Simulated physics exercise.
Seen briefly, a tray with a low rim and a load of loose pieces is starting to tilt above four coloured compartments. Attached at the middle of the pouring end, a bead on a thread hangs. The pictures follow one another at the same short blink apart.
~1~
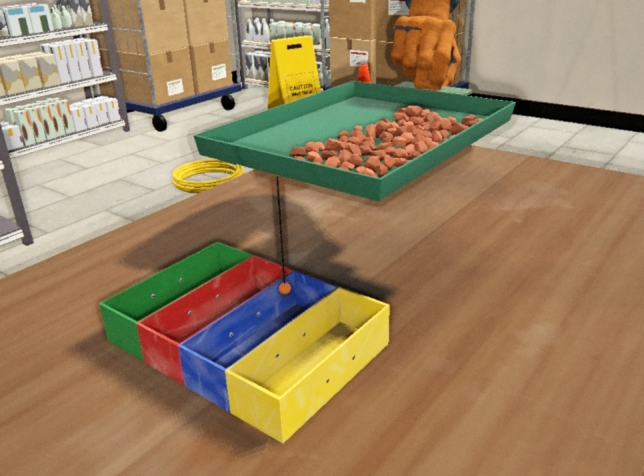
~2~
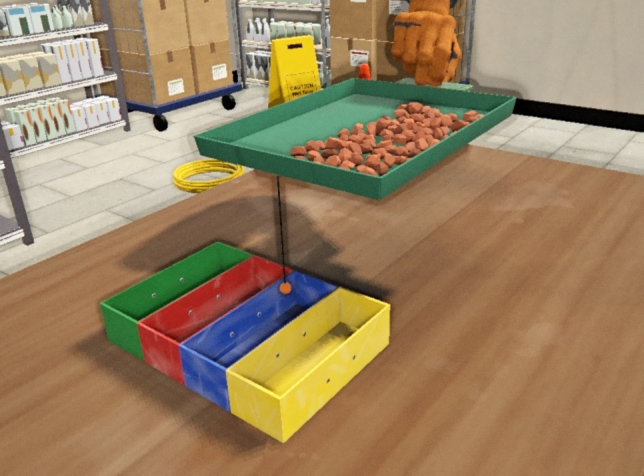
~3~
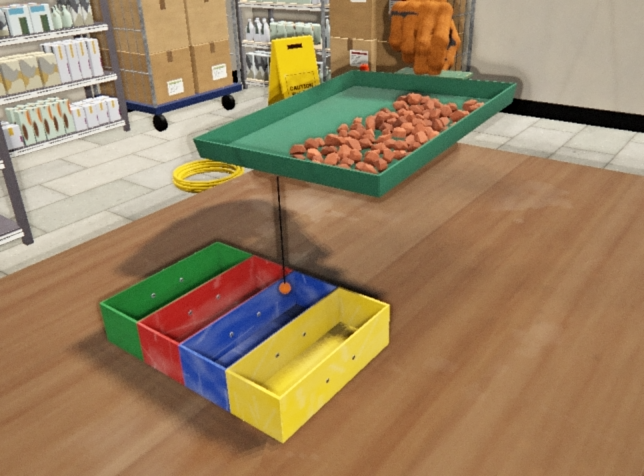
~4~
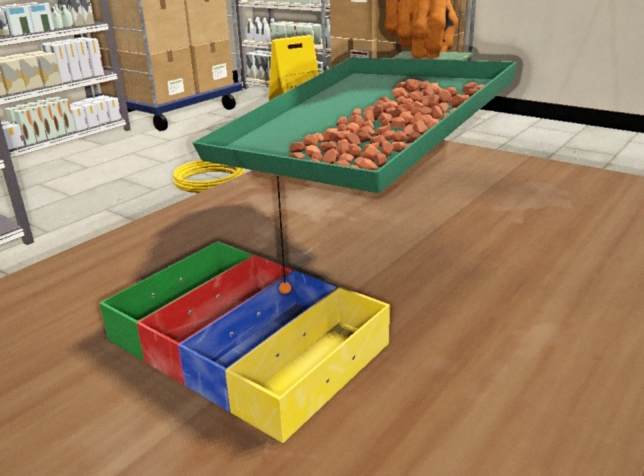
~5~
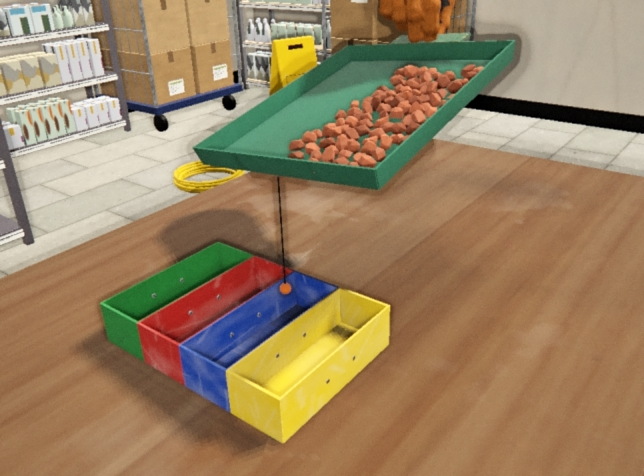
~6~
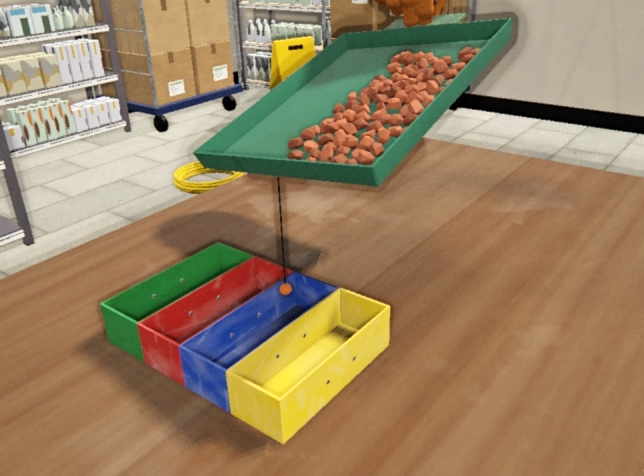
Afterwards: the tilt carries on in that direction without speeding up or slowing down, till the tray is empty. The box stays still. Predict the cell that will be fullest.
I would say the red cell.
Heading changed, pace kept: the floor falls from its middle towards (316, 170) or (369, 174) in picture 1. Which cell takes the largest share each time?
The first time it's the cell in yellow, the second time it's yellow.
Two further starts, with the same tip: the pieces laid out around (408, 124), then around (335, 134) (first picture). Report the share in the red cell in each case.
40 per cent for the first try, 60 per cent for the second.
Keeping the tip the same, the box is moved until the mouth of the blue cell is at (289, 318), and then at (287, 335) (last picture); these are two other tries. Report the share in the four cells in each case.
The first comes to 90 percent and the second to 90 percent.
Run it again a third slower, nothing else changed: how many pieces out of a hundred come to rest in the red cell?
About 50 per cent.
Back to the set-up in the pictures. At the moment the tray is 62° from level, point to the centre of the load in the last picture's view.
Look around (264, 138) in the last picture.
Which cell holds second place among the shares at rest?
It is that green cell.
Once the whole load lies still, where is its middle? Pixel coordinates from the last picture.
The centre comes to rest close to (205, 326).
Shortly afterwards, tray tipped steeply; the whole lot on the tray.
Next, tray tipped right over; near a quarter on the tray; near a third in the green cell; near a quarter in the red cell; only a few in the blue cell; a little falling or outside the box.
Some moments later, tray tipped past a quarter turn; near half in the red cell; near a third in the green cell; a little in the blue cell; only a few falling or outside the box.
In the end, tray tipped past a quarter turn; near half in the red cell; near a third in the green cell; a little in the blue cell; none at all in the yellow cell; only a few outside the box.
